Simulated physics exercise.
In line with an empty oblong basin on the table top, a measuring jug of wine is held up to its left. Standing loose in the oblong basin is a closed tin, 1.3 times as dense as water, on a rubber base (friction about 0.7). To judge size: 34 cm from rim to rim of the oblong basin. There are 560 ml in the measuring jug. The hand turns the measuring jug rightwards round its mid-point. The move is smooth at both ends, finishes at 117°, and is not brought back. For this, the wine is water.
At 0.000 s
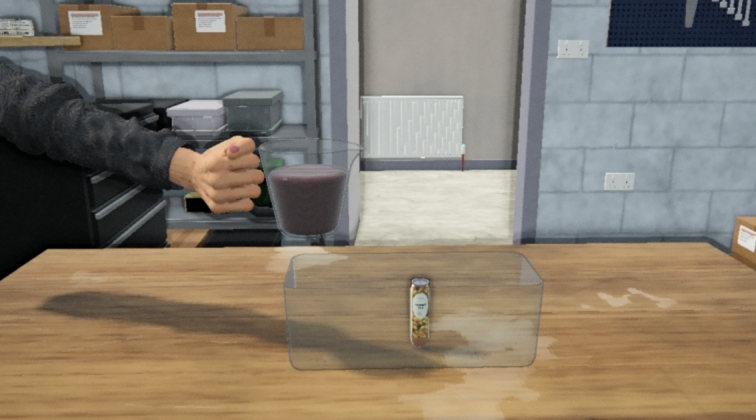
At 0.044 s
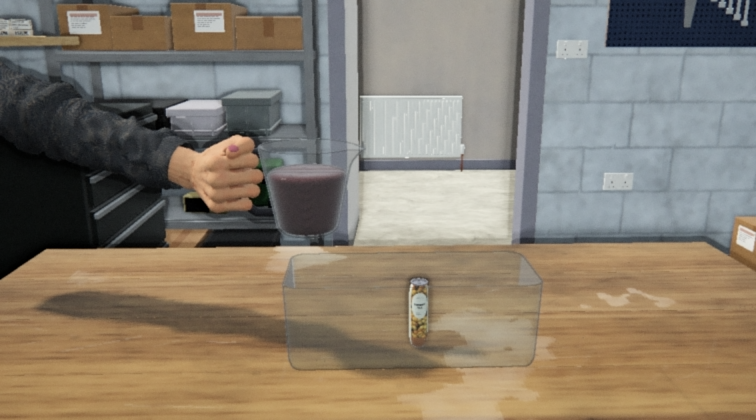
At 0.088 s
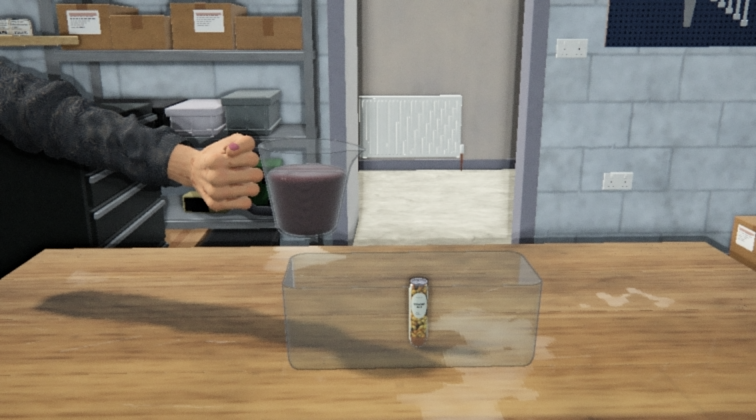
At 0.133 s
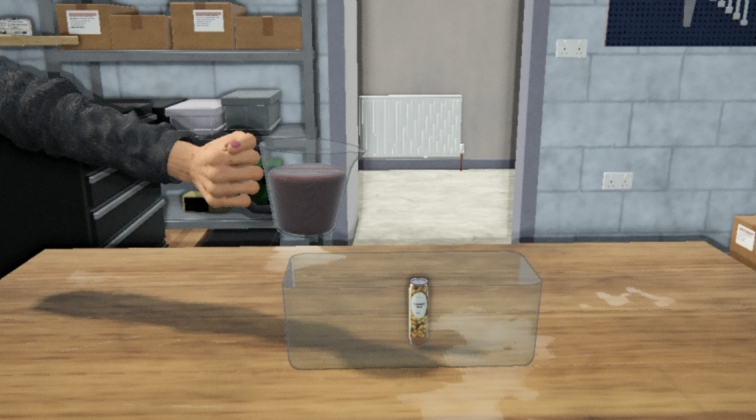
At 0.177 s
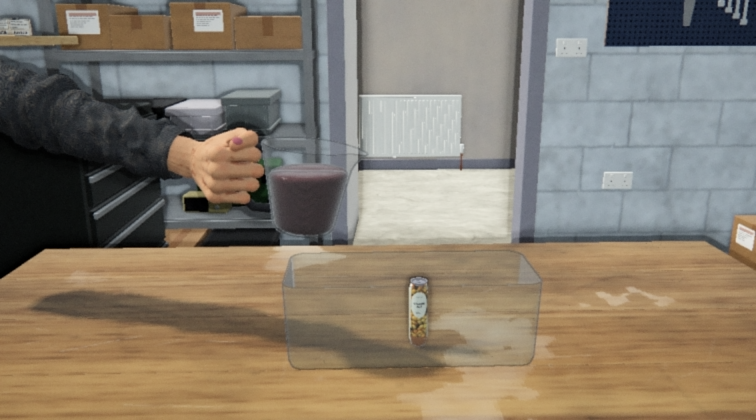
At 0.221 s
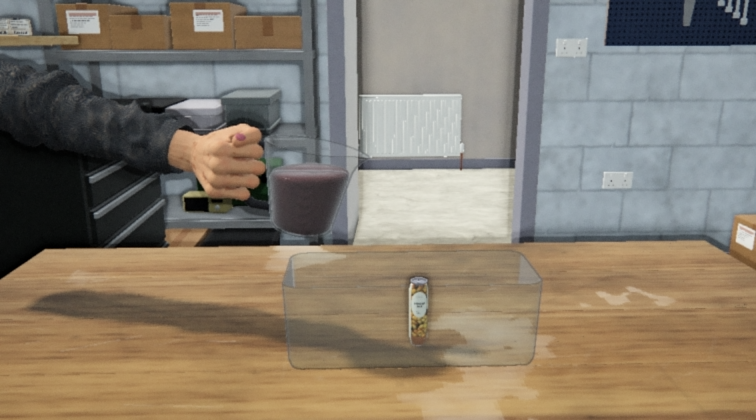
A hand slightly tilts a jug of dark liquid rightwards above a clear basin holding a tin.
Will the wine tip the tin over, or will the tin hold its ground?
It is tipped over.
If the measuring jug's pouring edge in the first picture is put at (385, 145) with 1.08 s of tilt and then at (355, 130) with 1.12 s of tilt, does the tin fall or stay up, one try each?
First it tips over; then it tips over.
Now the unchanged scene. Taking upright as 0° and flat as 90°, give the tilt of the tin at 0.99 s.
Measured tilt, approx.: 30 degrees.
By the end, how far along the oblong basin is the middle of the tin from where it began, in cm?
Roughly 9.0 cm.
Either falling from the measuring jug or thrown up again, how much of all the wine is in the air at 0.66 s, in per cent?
About 16 per cent.
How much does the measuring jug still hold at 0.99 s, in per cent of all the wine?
Close to 10 percent of the whole amount.
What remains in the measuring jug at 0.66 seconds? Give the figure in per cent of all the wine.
About 80 percent.
After 0.66 s the tilt is 69° and 79 per cent is still to pour; the tin stands where it began.
After 0.99 s the tilt is 109° and 10 per cent is still to pour; the tin leans 28°.
After 1.32 s the tilt is 117° and 0 per cent is still to pour; the tin lies on its side.
After 1.69 s the tilt is 117° and 0 per cent is still to pour; the tin lies on its side.
In the end the tin lies on its side.
